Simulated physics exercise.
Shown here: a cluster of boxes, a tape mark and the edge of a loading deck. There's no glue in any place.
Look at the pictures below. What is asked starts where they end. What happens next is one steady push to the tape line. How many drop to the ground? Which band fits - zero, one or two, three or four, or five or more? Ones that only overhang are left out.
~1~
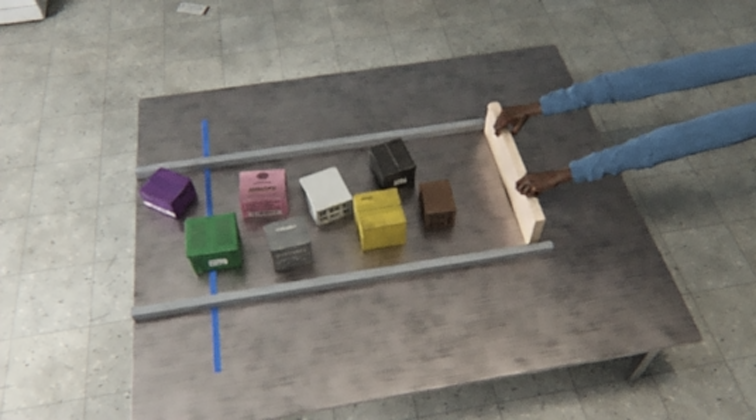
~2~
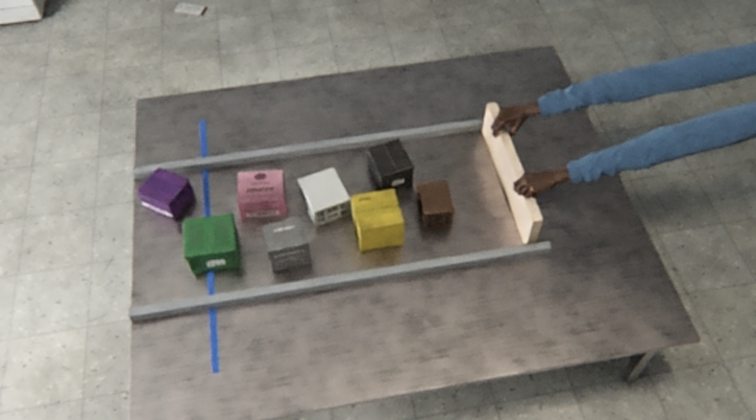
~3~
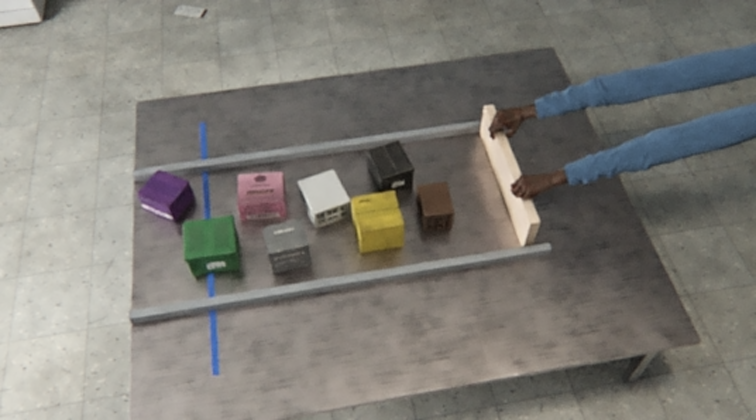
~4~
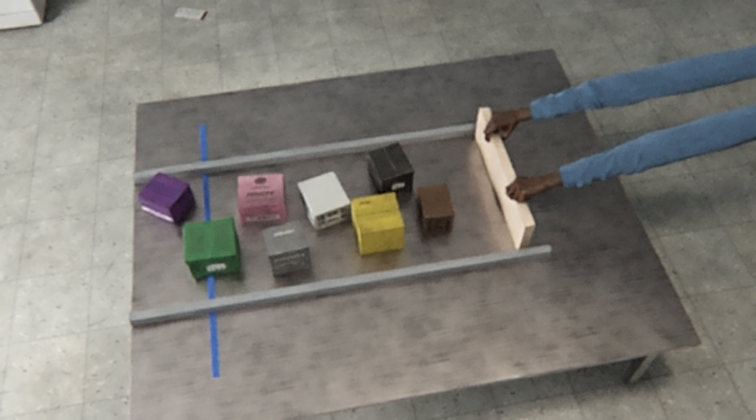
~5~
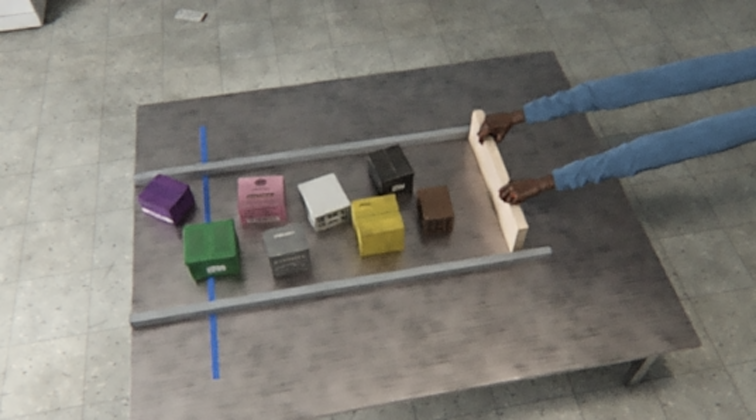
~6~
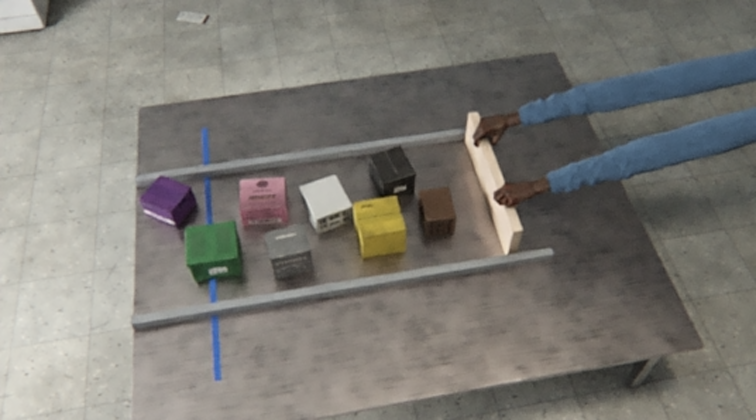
The drop count fails to reach five, yet passes two.
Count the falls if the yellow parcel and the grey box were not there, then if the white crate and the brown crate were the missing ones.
The counts would be 2 and 2.
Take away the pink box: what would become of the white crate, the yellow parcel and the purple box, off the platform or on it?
The white crate is still up, the yellow parcel is still up and the purple box is still up.
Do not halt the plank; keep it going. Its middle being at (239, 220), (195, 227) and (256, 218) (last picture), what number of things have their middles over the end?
Going through the three places, I get 2, 4 and 2.
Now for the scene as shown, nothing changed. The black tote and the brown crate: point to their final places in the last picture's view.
Roughly (188, 203), and the other roughly (193, 251).
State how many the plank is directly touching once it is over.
That number would be 2.
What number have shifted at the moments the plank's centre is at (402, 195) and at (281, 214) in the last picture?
3 and 8.
Soon after, none off yet; purple box at rest near (168, 201); green tote at rest near (214, 252); pink box at rest near (264, 201).
After that, none off yet; purple box displaced a little near (161, 201); green tote displaced about its own width near (168, 259); pink box displaced about its own width near (206, 209).
In the end, the number that fall off is three or four; gone, grey box, pink box, green tote and purple box.
